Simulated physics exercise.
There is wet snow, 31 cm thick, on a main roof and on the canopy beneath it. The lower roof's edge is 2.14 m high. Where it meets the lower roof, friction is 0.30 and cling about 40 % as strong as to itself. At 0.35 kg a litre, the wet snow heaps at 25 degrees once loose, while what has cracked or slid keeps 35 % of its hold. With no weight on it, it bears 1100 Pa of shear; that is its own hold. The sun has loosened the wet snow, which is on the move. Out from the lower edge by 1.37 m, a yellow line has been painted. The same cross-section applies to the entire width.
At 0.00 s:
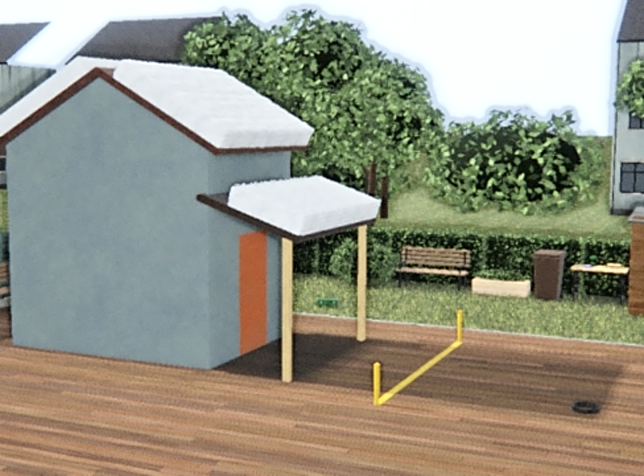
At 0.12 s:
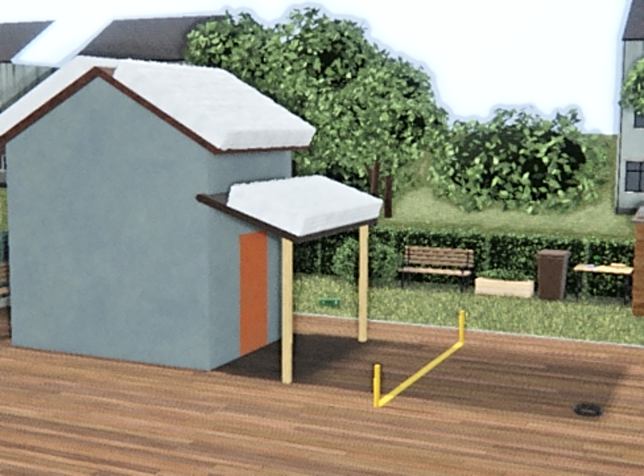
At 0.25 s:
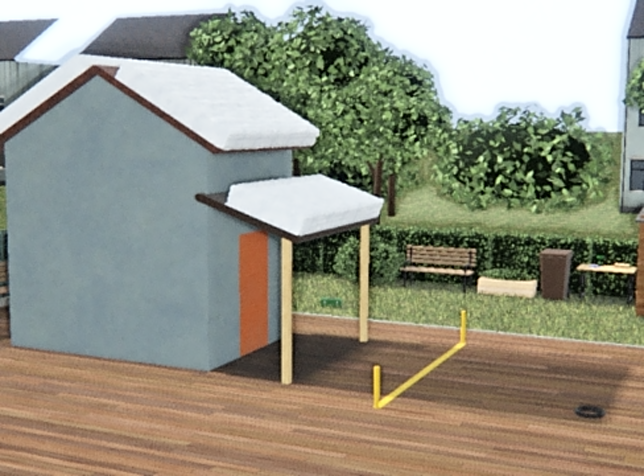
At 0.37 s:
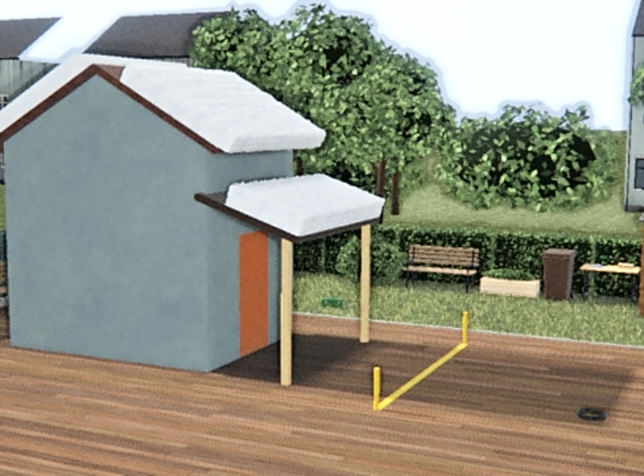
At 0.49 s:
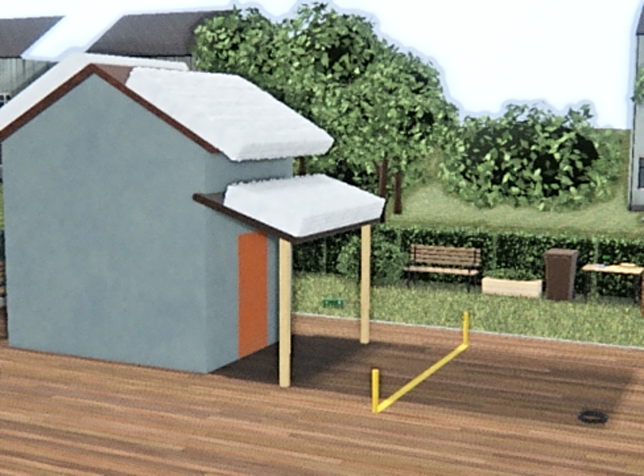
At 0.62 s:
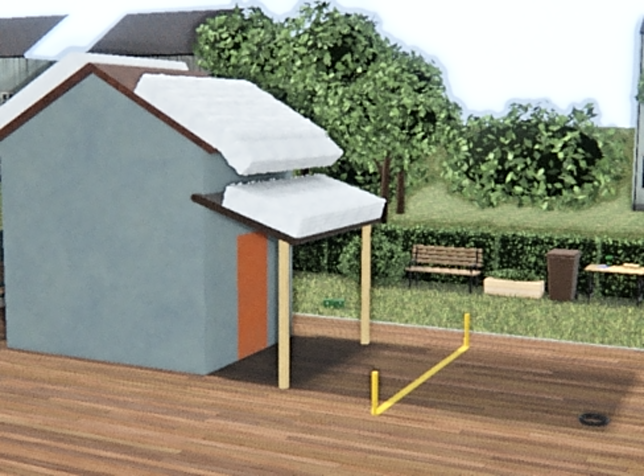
Wet snow on the main roof of a gray-blue shed crept down the right slope, slowly at first and then faster, baring brown roof near the ridge and jutting over the snowy canopy below.
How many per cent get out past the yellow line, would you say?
I would say 36 percent.
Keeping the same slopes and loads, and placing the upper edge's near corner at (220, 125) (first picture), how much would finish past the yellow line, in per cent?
I'd put it at close to 45 percent.
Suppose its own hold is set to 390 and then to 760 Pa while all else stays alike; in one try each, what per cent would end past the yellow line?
First 55 %, second 45 %.
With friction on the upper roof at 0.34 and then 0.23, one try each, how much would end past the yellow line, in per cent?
Roughly 14 per cent first, roughly 25 per cent second.
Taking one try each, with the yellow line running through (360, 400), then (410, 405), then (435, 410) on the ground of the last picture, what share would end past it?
First try around 55 per cent, second around 25 per cent, third around 16 per cent.
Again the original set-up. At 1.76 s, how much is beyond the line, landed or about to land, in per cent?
Roughly 7 per cent.
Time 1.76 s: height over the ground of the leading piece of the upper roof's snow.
About 0.0 m.
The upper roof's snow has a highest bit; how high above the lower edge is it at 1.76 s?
It sits some 0.5 m above the lower edge at that time.
By 1.14 s, none is below the lower edge and 0 % is past the line.
By 1.76 s, 43 % is below the lower edge and 7 % is past the line.
By 2.38 s, 78 % is below the lower edge and 35 % is past the line.
By 3.00 s, 82 % is below the lower edge and 36 % is past the line.
By 3.70 s, at the end, 82 % is below the lower edge and 36 % is past the line.
